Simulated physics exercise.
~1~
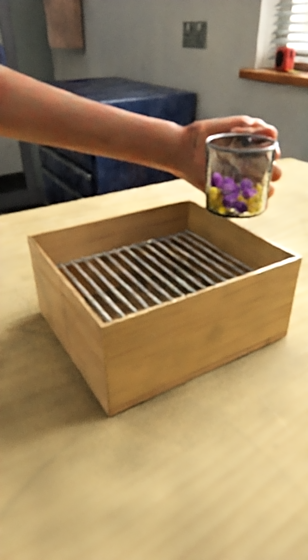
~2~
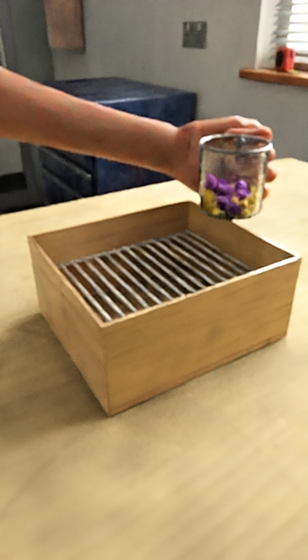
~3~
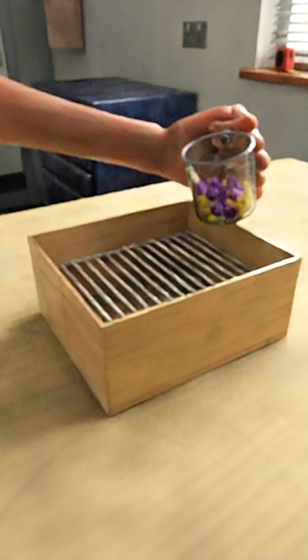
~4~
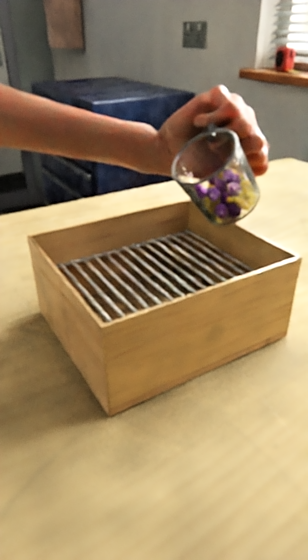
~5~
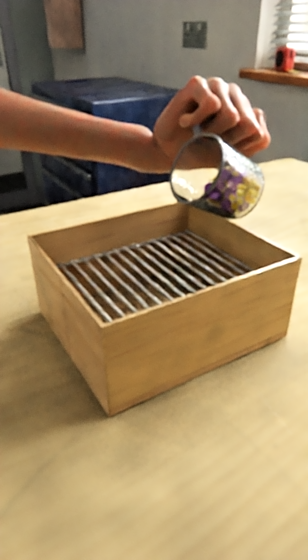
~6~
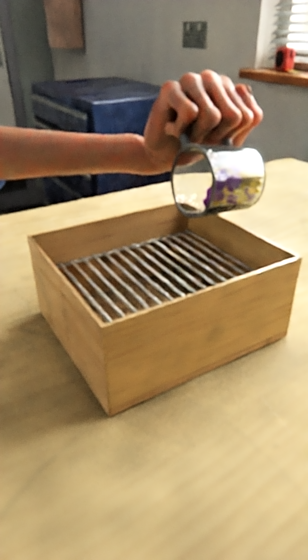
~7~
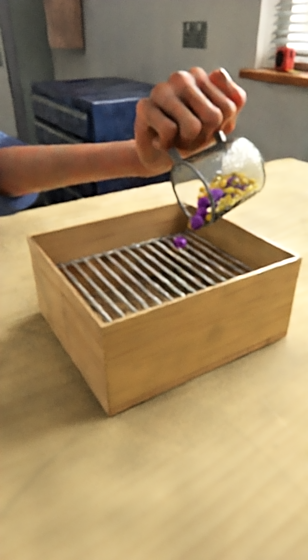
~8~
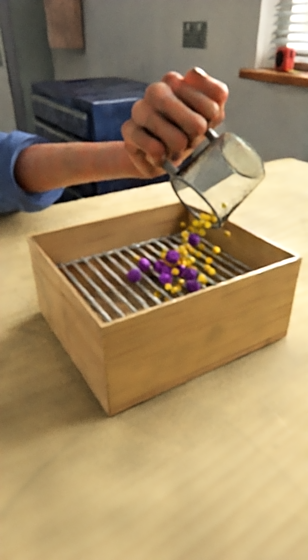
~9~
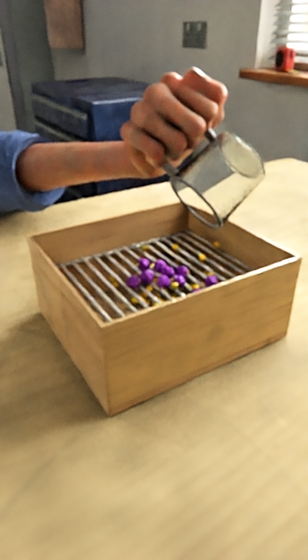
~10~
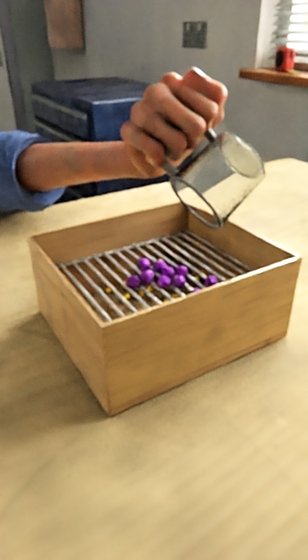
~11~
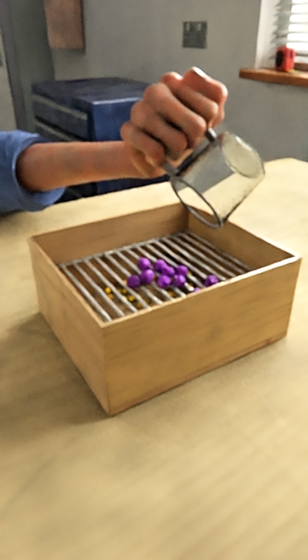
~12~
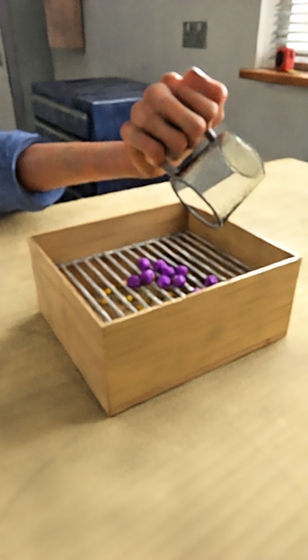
Purple and yellow bits tumbling from a hand-tipped clear cup onto a boxed rack, purple staying on top, yellow dropping through.
